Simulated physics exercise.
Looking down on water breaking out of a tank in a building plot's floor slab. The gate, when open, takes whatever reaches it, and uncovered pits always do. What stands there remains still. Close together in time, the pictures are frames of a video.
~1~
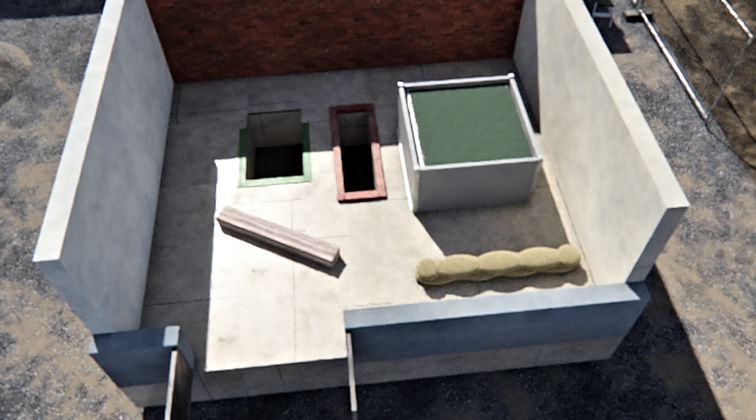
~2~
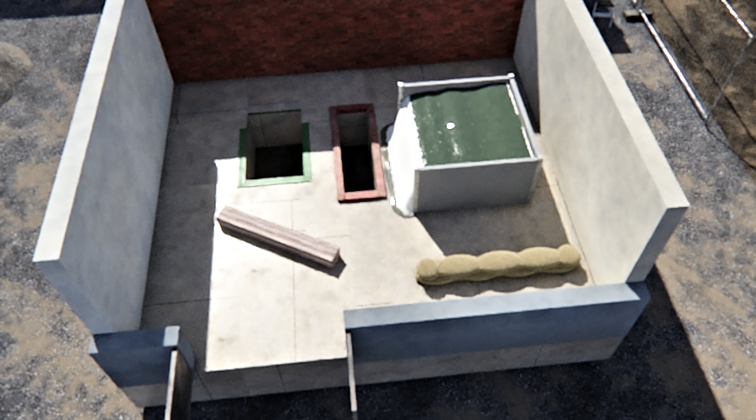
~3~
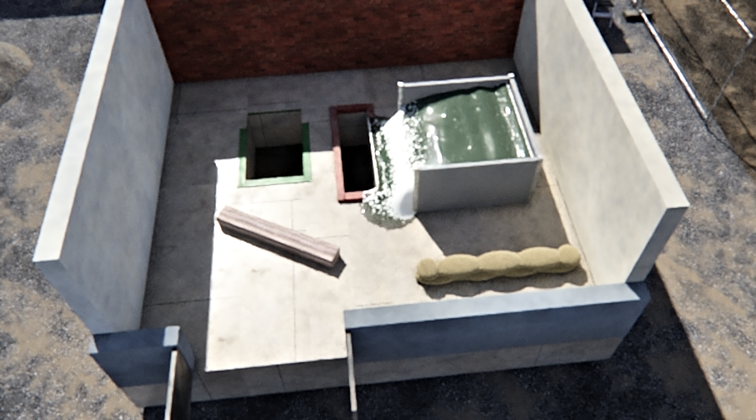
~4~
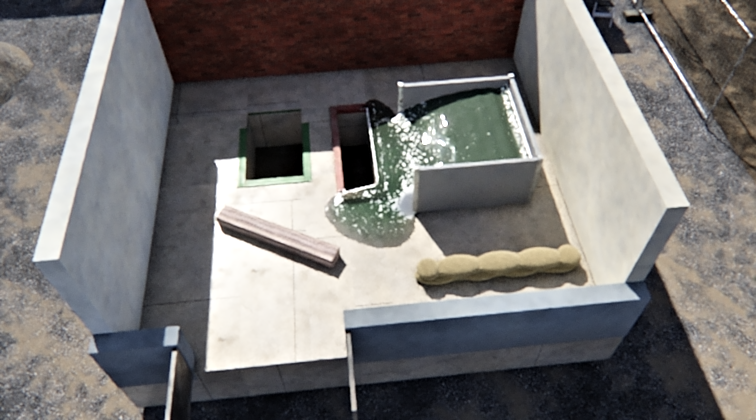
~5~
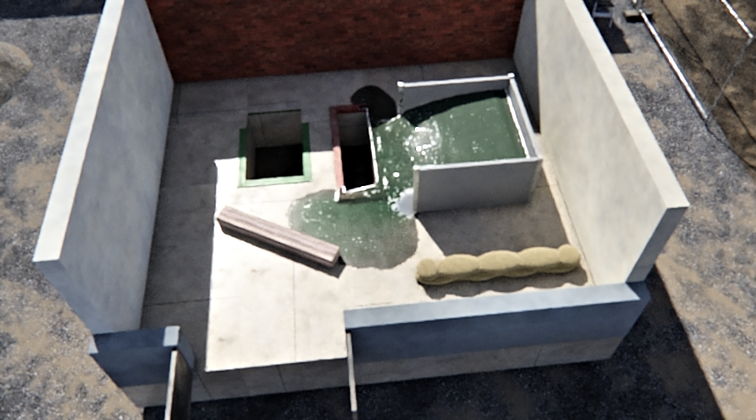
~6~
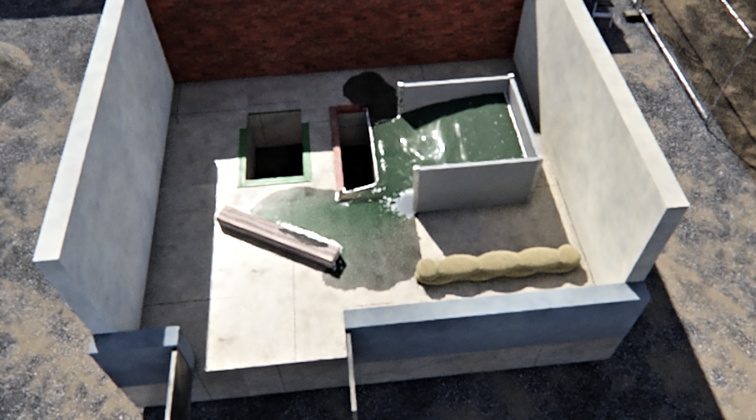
Green water bursts from the left side of a white-walled tank at the right rear of a pale walled slab, seen from a high, still camera. A green-rimmed pit and a red-rimmed pit lie left of the tank, with a pinkish beam and a lumpy tan roll nearer. The water foams out to the red rim, then spreads forward across the floor and reaches the beam as the tank's level lowers.
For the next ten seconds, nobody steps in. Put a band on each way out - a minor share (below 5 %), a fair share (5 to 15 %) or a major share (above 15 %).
The gate is going to fail to land outside five to fifteen per cent; the green pit is going to fail to land outside five to fifteen per cent; the red pit is going to fail to stay at fifteen per cent or less.
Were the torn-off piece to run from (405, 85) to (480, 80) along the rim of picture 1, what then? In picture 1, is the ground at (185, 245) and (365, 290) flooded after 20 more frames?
First spot submerged, second spot spared.
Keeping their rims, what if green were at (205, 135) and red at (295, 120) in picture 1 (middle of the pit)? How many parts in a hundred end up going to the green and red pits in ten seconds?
The green pit ends up with 30 per cent, the red pit with 30 per cent.
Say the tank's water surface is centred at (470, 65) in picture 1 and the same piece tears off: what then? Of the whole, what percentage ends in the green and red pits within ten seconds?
So green takes 14 % and red takes 45 %.
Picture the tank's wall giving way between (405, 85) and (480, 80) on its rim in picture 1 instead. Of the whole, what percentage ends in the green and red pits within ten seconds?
For green it's about 25 per cent, and for red about 4 per cent.
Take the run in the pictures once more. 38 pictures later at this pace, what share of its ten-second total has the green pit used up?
Near 60 %, I'd say.
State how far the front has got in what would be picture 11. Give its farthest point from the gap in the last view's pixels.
I'd go with roughly (157, 212).
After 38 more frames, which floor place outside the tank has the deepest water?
(386, 182).
A moment on, water covers 25 % of the floor; the gate 0 %, the green pit 0 %, the red pit 37 %.
Next, water covers 35 % of the floor; the gate 2 %, the green pit 0 %, the red pit 50 %.
Then, water covers 45 % of the floor; the gate 4 %, the green pit 2 %, the red pit 57 %.
Later, water covers 60 % of the floor; the gate 6 %, the green pit 4 %, the red pit 59 %.
In the end, water covers 65 % of the floor; the gate 8 %, the green pit 7 %, the red pit 60 %.
